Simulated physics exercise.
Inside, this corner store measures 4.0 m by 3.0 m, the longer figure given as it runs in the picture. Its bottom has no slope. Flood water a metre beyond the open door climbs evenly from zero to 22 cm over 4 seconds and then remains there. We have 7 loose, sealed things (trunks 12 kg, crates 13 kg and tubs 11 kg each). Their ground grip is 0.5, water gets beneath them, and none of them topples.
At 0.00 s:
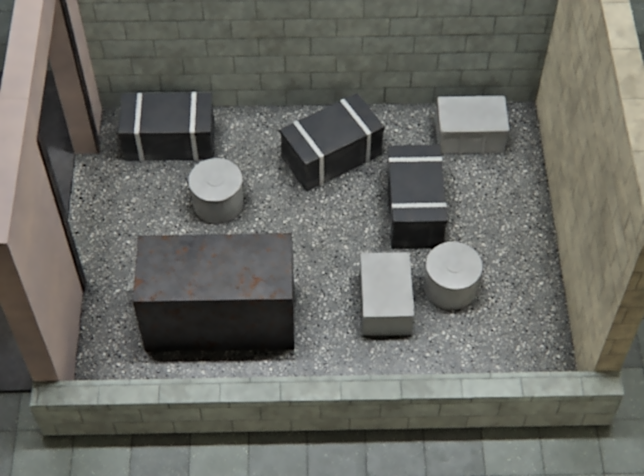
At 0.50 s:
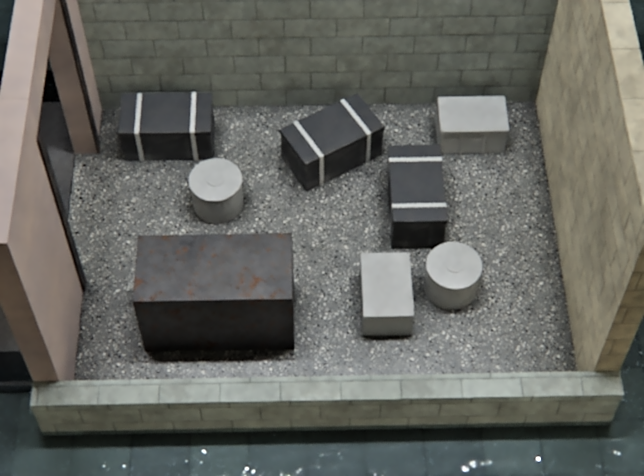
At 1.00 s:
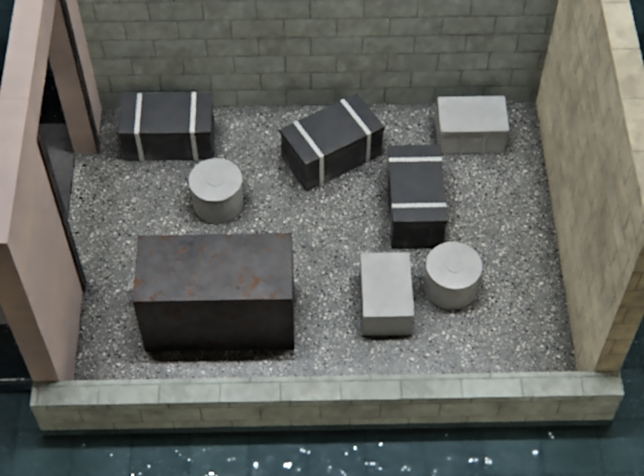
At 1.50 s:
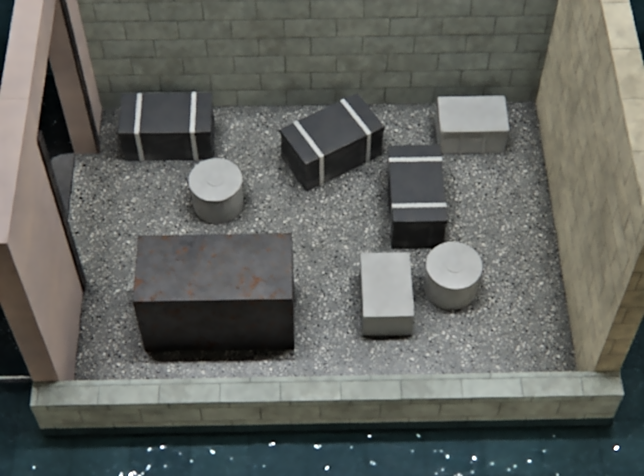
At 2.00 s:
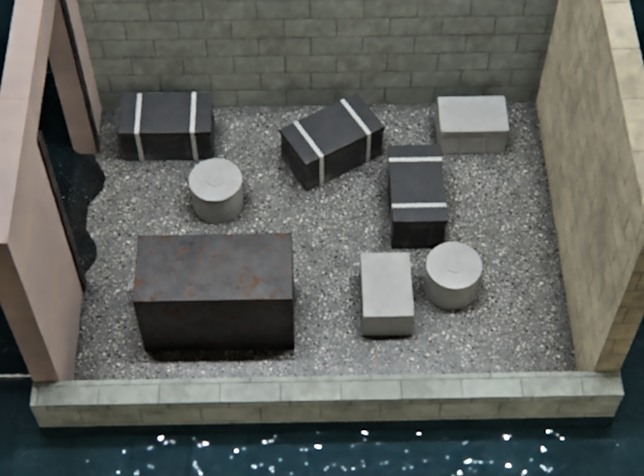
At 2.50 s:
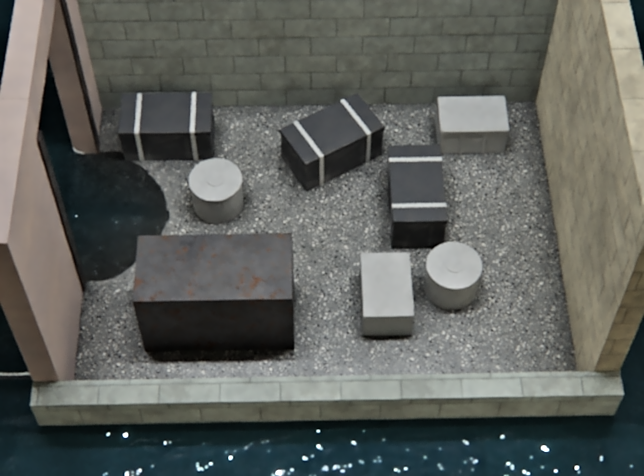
In the video, dark water spreads over the paving outside a walled, gravel-floored space holding crates, blocks and round tubs, then enters through an opening on the left and forms a rounded pool, while the objects stay still.
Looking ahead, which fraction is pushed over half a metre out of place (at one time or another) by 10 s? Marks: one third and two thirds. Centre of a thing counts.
Two thirds or more.
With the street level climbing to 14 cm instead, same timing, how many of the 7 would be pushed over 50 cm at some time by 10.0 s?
So the tally would be 3.
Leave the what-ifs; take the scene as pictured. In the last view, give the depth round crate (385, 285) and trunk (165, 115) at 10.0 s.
First roughly 9 cm, second roughly 9 cm.
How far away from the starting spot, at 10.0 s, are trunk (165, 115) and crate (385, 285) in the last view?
In turn: 30 cm, 60 cm.
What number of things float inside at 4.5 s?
It comes to 0 of them.
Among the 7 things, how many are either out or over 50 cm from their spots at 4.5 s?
1.
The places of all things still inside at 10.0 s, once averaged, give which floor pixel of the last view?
Near (375, 277).
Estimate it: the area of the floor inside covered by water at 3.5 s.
Wet: Near 2.0 m2.
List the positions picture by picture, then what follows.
In the first frame, a trunk at (166, 113) rests on the ground; a crate at (387, 284) rests on the ground; water covers 0.0 m2; 0 of 7 have shifted.
In the second frame, a trunk at (166, 113) rests on the ground; a crate at (387, 284), on the bottom; water covers 0.0 m2; 0 of 7 have shifted.
In the third frame, a trunk at (166, 113), on the bottom; a crate at (387, 284) rests on the ground; 0.0 m2 under water; 0 of 7 have shifted.
In the fourth frame, a trunk at (166, 113) rests on the ground; a crate at (387, 284), on the bottom; 0.0 m2 under water; 0 of 7 have shifted.
In the fifth frame, a trunk at (166, 113), on the bottom; a crate at (387, 284) rests on the ground; 0.0 m2 under water; 0 of 7 have shifted.
In the sixth frame, a trunk at (166, 113) rests on the ground; a crate at (387, 284), on the bottom; 0.6 m2 under water; 0 of 7 have shifted.
After 3.5 s 0 of 7 are over 50 cm from their spots; 0 afloat.
After 4.5 s 1 of 7 are over 50 cm from their spots; 0 afloat.
After 7.0 s 4 of 7 are over 50 cm from their spots; 5 afloat.
After 10.0 s 6 of 7 are over 50 cm from their spots, and 6 have been at some point; 7 afloat.
